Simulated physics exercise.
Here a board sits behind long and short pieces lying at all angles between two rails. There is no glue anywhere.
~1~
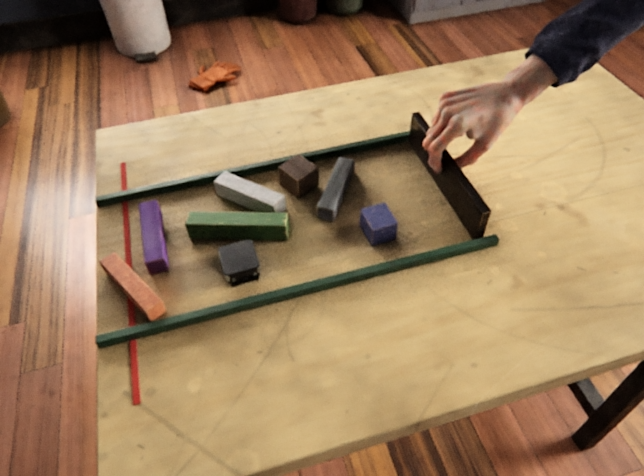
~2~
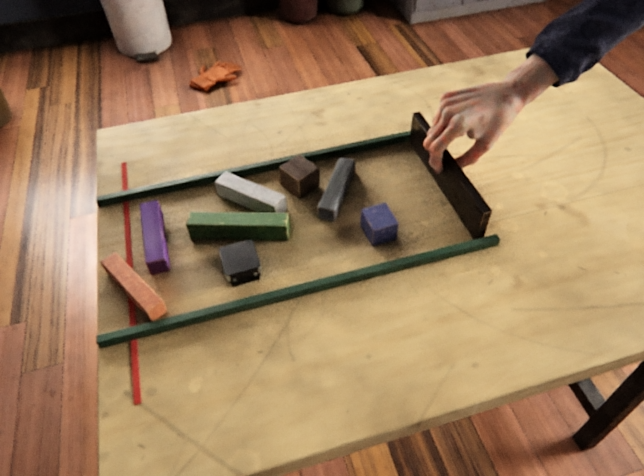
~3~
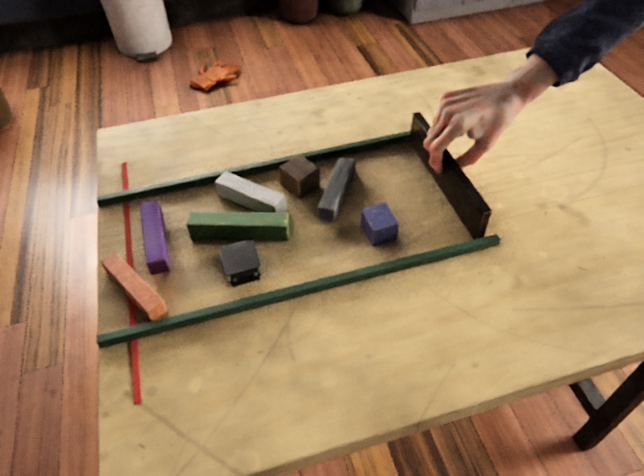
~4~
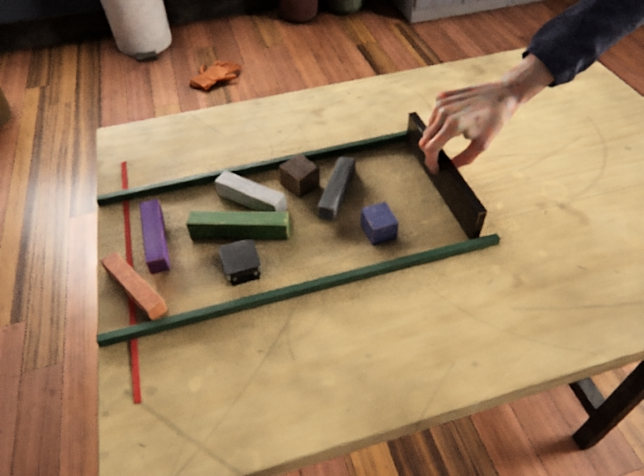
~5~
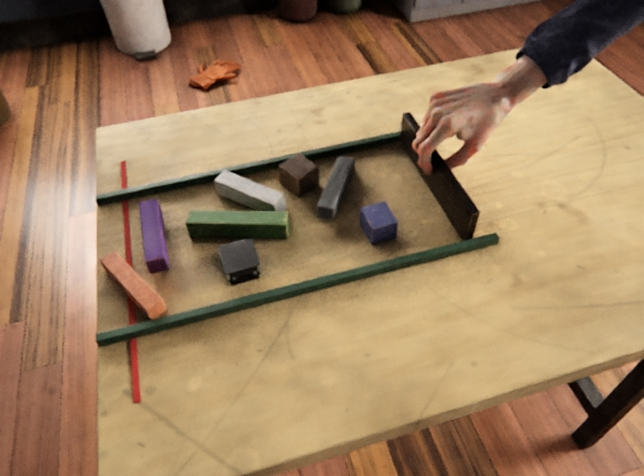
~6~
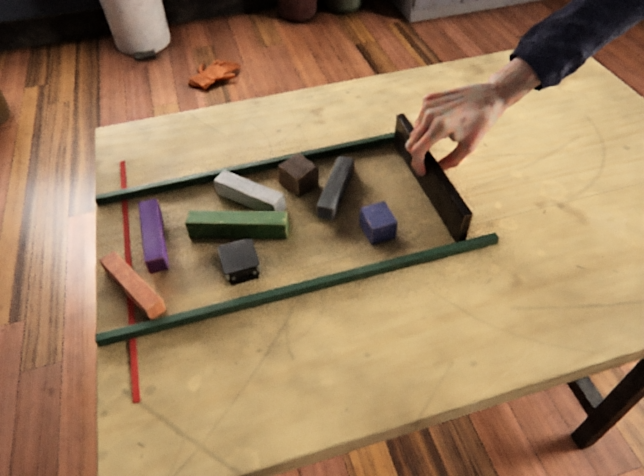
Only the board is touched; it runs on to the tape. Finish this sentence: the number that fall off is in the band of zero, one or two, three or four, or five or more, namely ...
Namely five or more.
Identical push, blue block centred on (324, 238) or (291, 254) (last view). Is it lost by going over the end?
So in the first try it is not lost, and in the second it is not lost.
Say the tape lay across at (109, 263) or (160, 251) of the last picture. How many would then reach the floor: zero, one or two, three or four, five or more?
Taking them in turn, five or over; one or two.
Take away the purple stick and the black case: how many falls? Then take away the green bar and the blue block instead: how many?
Taking the two tries in turn, it comes to 4 and 4.
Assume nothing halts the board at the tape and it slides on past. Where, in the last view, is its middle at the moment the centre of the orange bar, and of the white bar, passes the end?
Middle approx. at (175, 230), then approx. at (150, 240).
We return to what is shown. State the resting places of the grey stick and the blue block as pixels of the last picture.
You'll find the grey stick at roughly (116, 241) and the blue block at roughly (112, 289).
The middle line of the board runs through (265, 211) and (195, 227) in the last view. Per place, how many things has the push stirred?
Note: First position 7; second position 8.
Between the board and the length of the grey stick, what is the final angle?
The angle is about 0 degrees.
Soon after, none off yet; orange bar at rest near (132, 284); purple stick at rest near (153, 234); black case at rest near (240, 262).
Then, none off yet; orange bar at rest near (132, 284); purple stick moved a little near (129, 240); black case moved about its own width near (195, 277).
By the end, the number that fall off is five or more; fallen, brown block, white bar, green bar, black case, purple stick and orange bar.
